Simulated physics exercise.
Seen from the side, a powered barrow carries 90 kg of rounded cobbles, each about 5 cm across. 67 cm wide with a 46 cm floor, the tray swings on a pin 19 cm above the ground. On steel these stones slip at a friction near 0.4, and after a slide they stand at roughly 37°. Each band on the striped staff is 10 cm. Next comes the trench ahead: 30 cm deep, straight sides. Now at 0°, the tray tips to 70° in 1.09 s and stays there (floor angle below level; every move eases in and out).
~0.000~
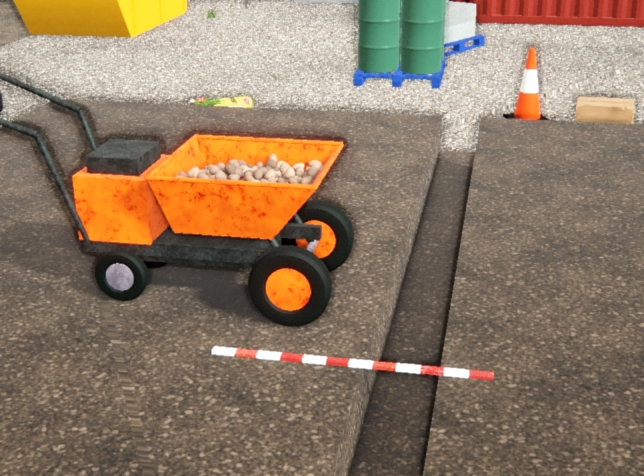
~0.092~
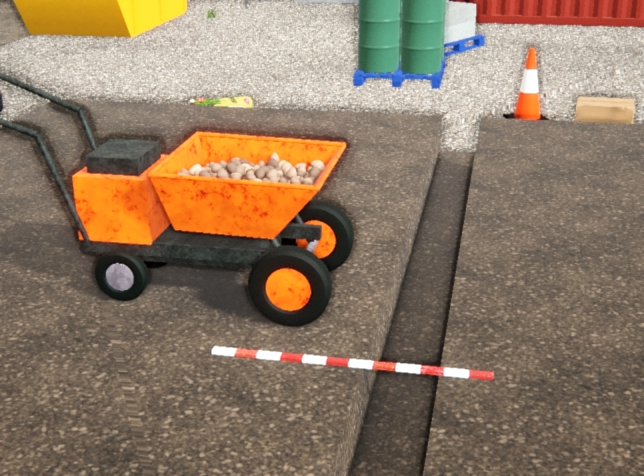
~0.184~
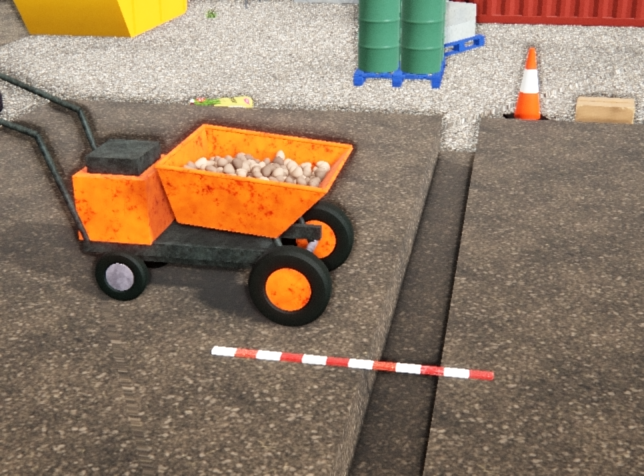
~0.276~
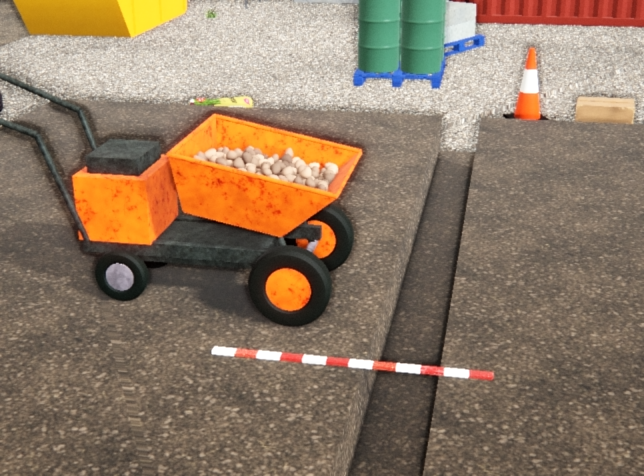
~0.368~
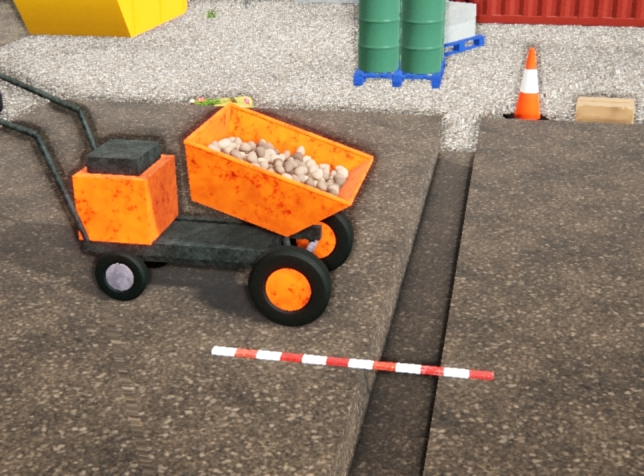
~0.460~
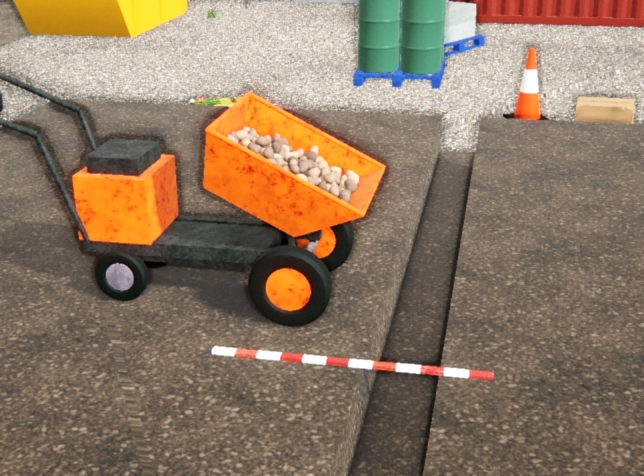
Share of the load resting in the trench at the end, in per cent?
57 per cent.
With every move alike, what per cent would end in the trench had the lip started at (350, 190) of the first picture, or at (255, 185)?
First spot about 25, second spot about 95 per cent.
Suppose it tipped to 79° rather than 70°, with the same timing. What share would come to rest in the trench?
Then about 55 per cent.
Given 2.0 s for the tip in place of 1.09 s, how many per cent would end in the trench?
Trench share: Approx. 70%.
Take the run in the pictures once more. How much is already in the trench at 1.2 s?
Some 20 per cent of the load by that point.
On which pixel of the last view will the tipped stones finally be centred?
Around (442, 343).
After 0.8 s the floor is at 59°; 100 % in the tray; the foremost stones are at (388, 237).
After 1.2 s the floor is at 70°; 67 % in the tray, 19 % in the trench, 14 % past the trench; the foremost stones are at (481, 299).
After 1.5 s the floor is at 70°; 24 % in the tray, 33 % in the trench, 42 % past the trench; the foremost stones are at (598, 331).
After 3.5 s the floor is at 70°; 0 % in the tray, 57 % in the trench, 43 % past the trench; the foremost stones are past the picture's edge.
